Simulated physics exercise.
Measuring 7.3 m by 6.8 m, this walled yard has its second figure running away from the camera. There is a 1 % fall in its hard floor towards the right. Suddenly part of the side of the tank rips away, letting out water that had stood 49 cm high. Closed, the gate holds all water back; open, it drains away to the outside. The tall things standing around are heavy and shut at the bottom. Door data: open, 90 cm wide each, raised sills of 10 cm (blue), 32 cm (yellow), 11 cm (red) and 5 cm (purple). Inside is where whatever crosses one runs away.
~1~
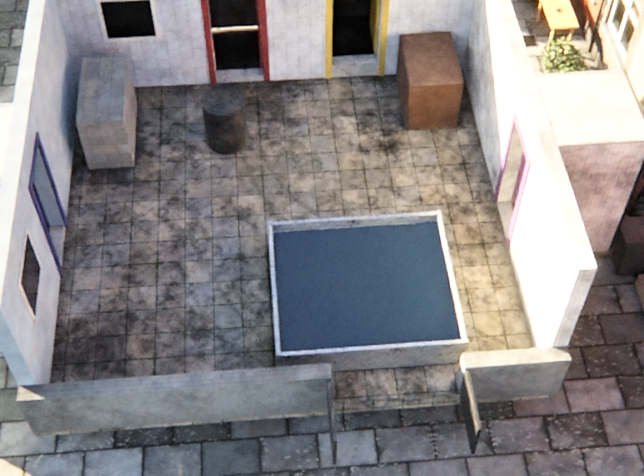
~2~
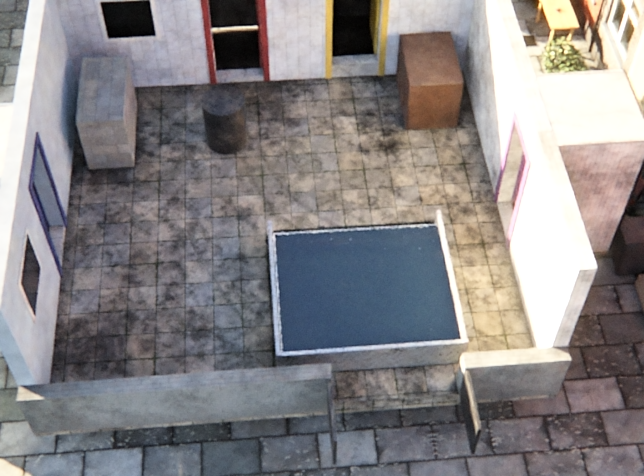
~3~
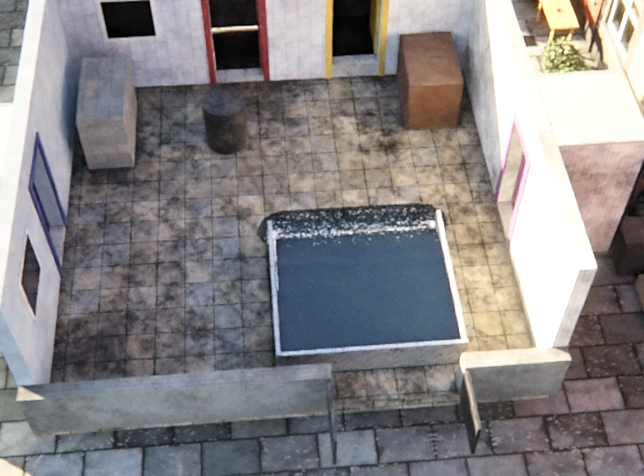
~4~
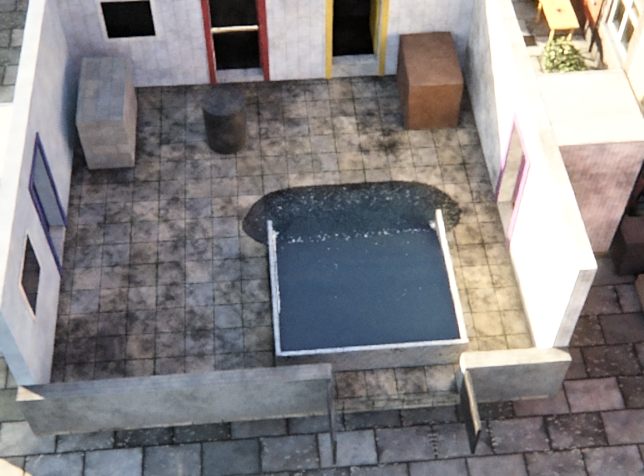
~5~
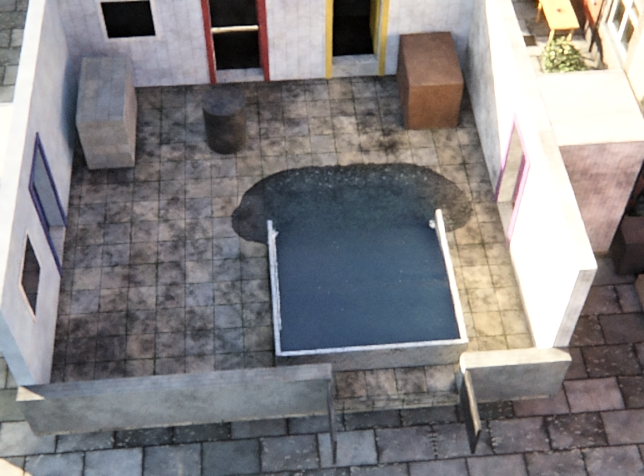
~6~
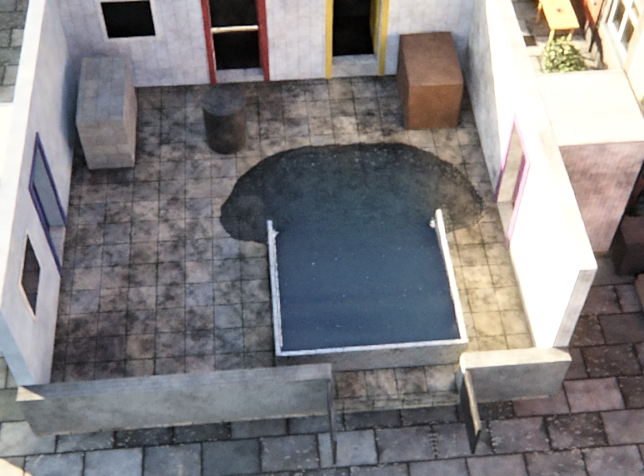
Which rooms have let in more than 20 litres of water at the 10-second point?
In the end at the blue door it looks set to land under the limit; at the yellow door it looks set to land under the limit; at the red door it looks set to land over the limit; at the purple door it looks set to land over the limit.
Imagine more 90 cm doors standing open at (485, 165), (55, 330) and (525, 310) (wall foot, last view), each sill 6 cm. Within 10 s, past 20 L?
Check each in turn: The first succeeds, the second fails, the third fails.
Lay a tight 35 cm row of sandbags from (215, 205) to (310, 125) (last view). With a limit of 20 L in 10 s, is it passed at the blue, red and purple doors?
Checking the limit, blue is fine, red is fine, purple is too much.
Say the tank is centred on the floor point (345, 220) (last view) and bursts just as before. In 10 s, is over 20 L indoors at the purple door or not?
Against that limit: Purple under.
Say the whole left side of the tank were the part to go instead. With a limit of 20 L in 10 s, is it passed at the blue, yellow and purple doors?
Blue beyond, yellow short, purple short.
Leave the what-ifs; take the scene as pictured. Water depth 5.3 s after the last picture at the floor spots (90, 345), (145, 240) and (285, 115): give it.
Depth readings in turn - 0, 3, 12 cm.
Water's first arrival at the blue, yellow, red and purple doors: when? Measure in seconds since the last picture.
Doors: Blue 5.0 s / yellow 0.6 s / red 1.1 s / purple 0.8 s.
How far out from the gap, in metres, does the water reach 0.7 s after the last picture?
4.0 m.
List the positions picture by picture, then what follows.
In the first picture, still water, 49 cm deep, in the tank at (363, 282).
In the second picture, water pours out on the tank's far side and has run 1.4 m, to a hidden place; typically 9 cm deep outside, 49 cm at the tank's back.
In the third picture, water pours out on the tank's far side and has run 1.6 m, to a hidden place; typically 10 cm deep outside, 49 cm at the tank's back.
In the fourth picture, water pours out on the tank's far side and has run 1.8 m, to (448, 204); typically 8 cm deep outside, 49 cm at the tank's back.
In the fifth picture, water pours out on the tank's far side and has run 2.1 m, to (451, 190); typically 7 cm deep outside, 49 cm at the tank's back.
In the sixth picture, the front is at (427, 156), 2.4 m from the gap on the tank's far side; 6.9 m2 of floor is under water; 48 cm left at the back of the tank.
Then, 0.7 s after the last picture water covers 35 % of the floor and is deepest (23 cm) near (411, 231); blue door not reached, yellow door 11 cm at the sill, 0 L in, red door not reached, purple door not reached.
Then, 1.5 s after the last picture water covers 40 % of the floor and is deepest (36 cm) near (393, 83); blue door not reached, yellow door 30 cm at the sill, 0 L in, red door 16 cm at the sill, 1 L in, purple door 1 cm at the sill, 0 L in.
Then, 2.8 s after the last picture water covers 50 % of the floor and is deepest (32 cm) near (457, 74); blue door not reached, yellow door 28 cm at the sill, 0 L in, red door 19 cm at the sill, 30 L in, purple door 3 cm at the sill, 0 L in.
Then, 5.3 s after the last picture water covers 70 % of the floor and is deepest (19 cm) near (90, 92); blue door 3 cm at the sill, 0 L in, yellow door 13 cm at the sill, 0 L in, red door 12 cm at the sill, 59 L in, purple door 8 cm at the sill, 4 L in.
Then, 9.3 s after the last picture water covers 100 % of the floor and is deepest (14 cm) near (510, 286); blue door 1 cm at the sill, 0 L in, yellow door 7 cm at the sill, 0 L in, red door 8 cm at the sill, 60 L in, purple door 9 cm at the sill, 39 L in.
